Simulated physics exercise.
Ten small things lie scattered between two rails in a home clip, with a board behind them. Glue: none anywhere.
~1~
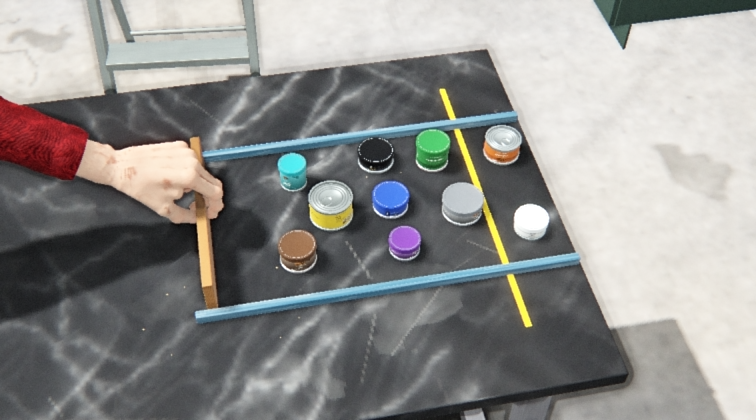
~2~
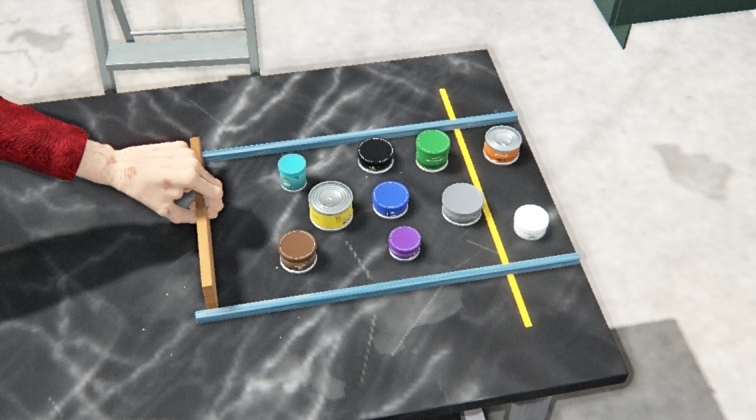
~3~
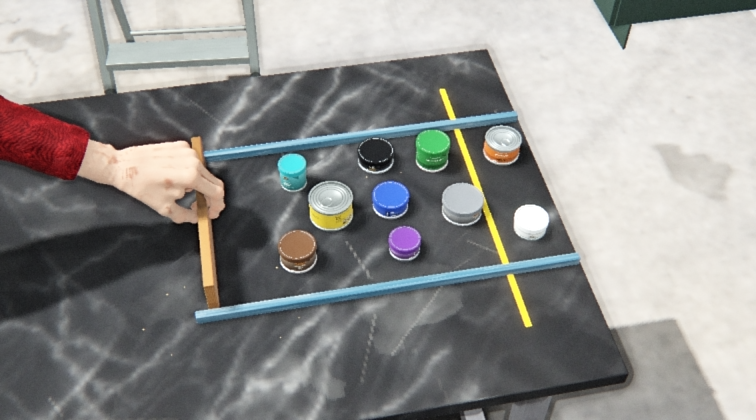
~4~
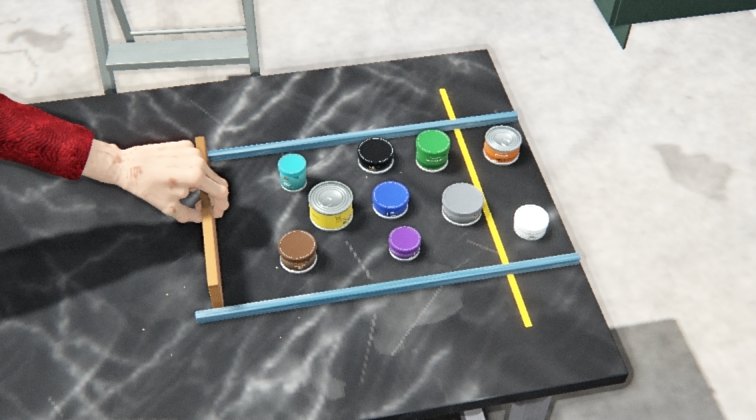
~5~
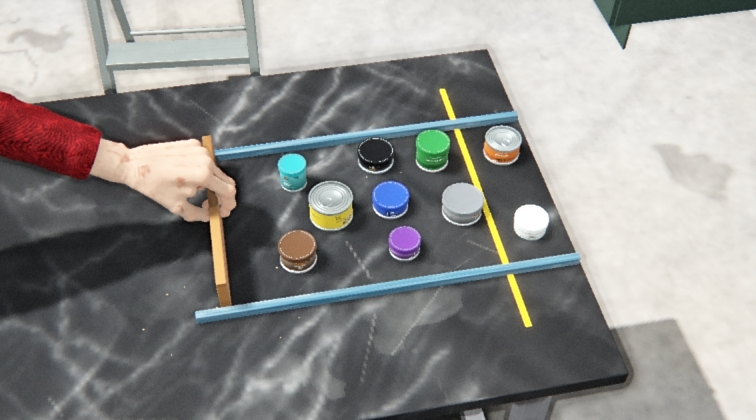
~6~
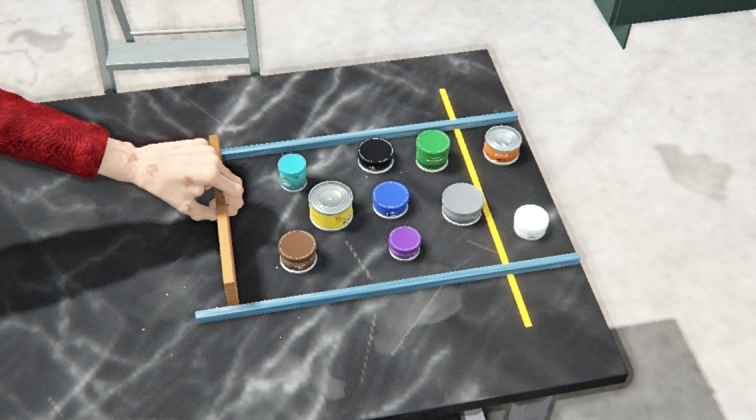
A hand in a red sleeve slid a wooden board slightly to the right between two blue rails on a dark marbled table, while the colourful little tins in front of it stayed still.
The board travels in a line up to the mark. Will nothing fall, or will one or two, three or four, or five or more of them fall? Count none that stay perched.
One or two fall.
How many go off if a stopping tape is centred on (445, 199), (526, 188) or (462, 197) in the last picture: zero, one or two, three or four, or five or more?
Lab note - count per position: None; 5 or more; not one.
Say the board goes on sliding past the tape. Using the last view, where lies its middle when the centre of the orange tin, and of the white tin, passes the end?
At (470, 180) for the orange tin; at (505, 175) for the white tin.
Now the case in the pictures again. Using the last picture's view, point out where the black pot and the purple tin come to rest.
The black pot stops around (478, 134); the purple tin around (517, 246).
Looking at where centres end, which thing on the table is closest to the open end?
The answer: The blue tin.
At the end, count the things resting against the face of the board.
Contact count: 5.
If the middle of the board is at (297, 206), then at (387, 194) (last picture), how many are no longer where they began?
That makes 2 at the first spot and 7 at the second.
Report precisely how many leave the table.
The figure is 1, exactly.
A little later, none off yet; orange tin at rest near (502, 146); white tin at rest near (531, 223); grey tin at rest near (462, 204).
When it is over, the number that fall off is one or two; down, orange tin.
